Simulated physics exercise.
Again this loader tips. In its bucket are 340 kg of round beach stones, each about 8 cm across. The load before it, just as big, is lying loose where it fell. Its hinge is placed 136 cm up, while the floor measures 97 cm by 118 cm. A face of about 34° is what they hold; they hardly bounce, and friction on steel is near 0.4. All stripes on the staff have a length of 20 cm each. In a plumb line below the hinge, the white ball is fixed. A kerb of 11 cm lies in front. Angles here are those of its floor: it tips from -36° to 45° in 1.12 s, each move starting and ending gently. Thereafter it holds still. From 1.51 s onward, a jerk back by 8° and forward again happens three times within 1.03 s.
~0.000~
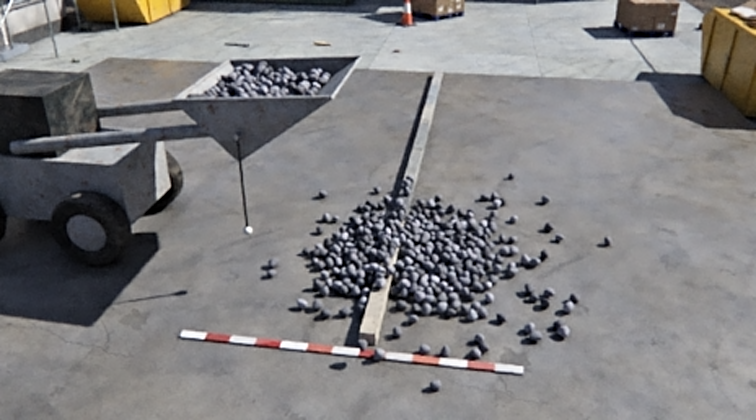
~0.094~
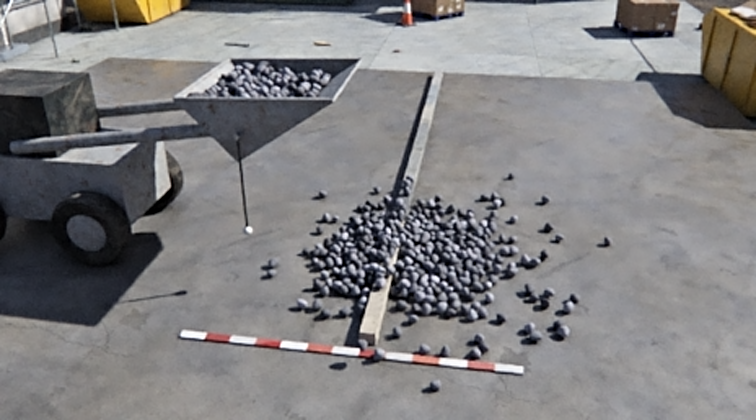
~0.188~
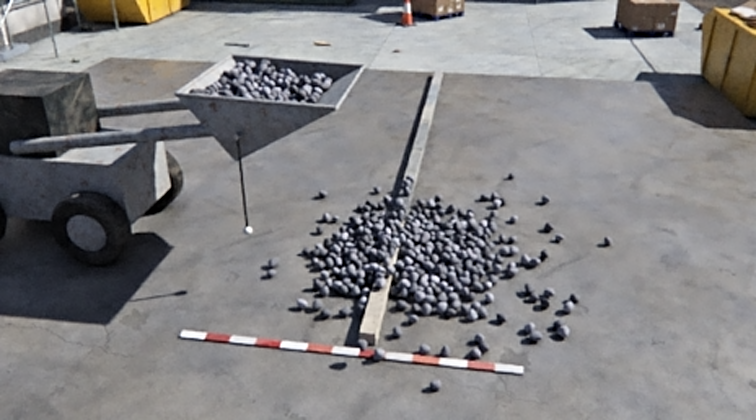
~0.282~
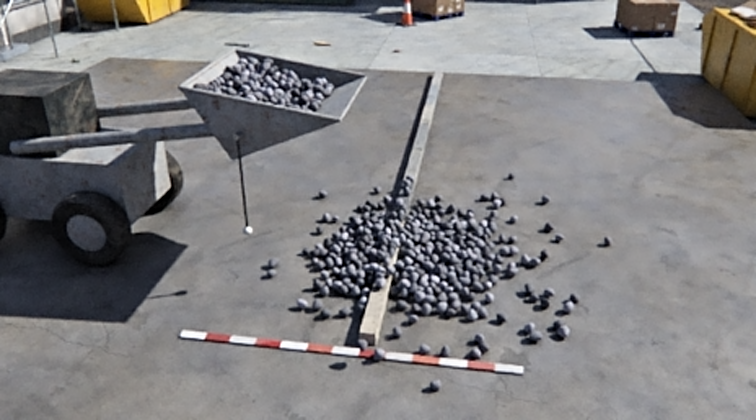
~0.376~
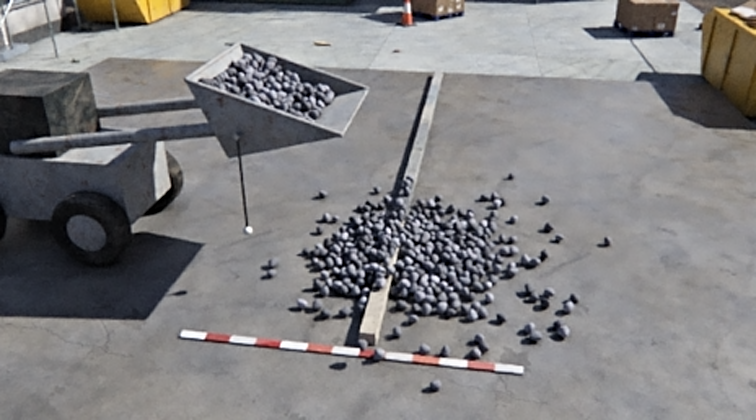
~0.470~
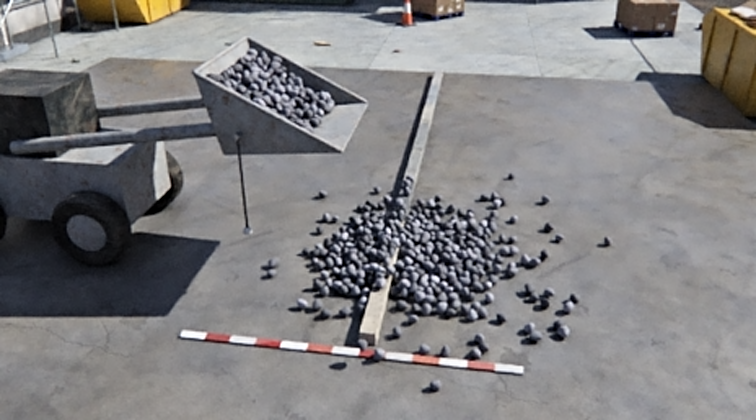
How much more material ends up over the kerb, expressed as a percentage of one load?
About 26 per cent of a load more.
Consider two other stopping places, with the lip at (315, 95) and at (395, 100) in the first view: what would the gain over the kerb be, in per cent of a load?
Near 15 in a hundred first, near 90 in a hundred second.
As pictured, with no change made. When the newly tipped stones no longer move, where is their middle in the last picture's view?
Roughly at pixel (364, 240).
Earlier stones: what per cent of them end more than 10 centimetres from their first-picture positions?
The answer is about 10 per cent.
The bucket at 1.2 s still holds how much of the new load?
Near 50 per cent of the load is held.
After 0.8 s the floor is at 32°; in per cent of one load, 100 in the bucket, 40 on this side of the kerb, 60 over the kerb; the foremost stones are at (565, 265).
After 1.2 s the floor is at 45°; in per cent of one load, 51 in the bucket, 89 on this side of the kerb, 60 over the kerb; the foremost stones are at (565, 265).
After 3.0 s the floor is at 45°; in per cent of one load, 0 in the bucket, 114 on this side of the kerb, 86 over the kerb; the foremost stones are at (570, 256).
After 5.7 s the floor is at 45°; in per cent of one load, 0 in the bucket, 114 on this side of the kerb, 86 over the kerb; the foremost stones are at (571, 256). Net gain over the kerb, 26.
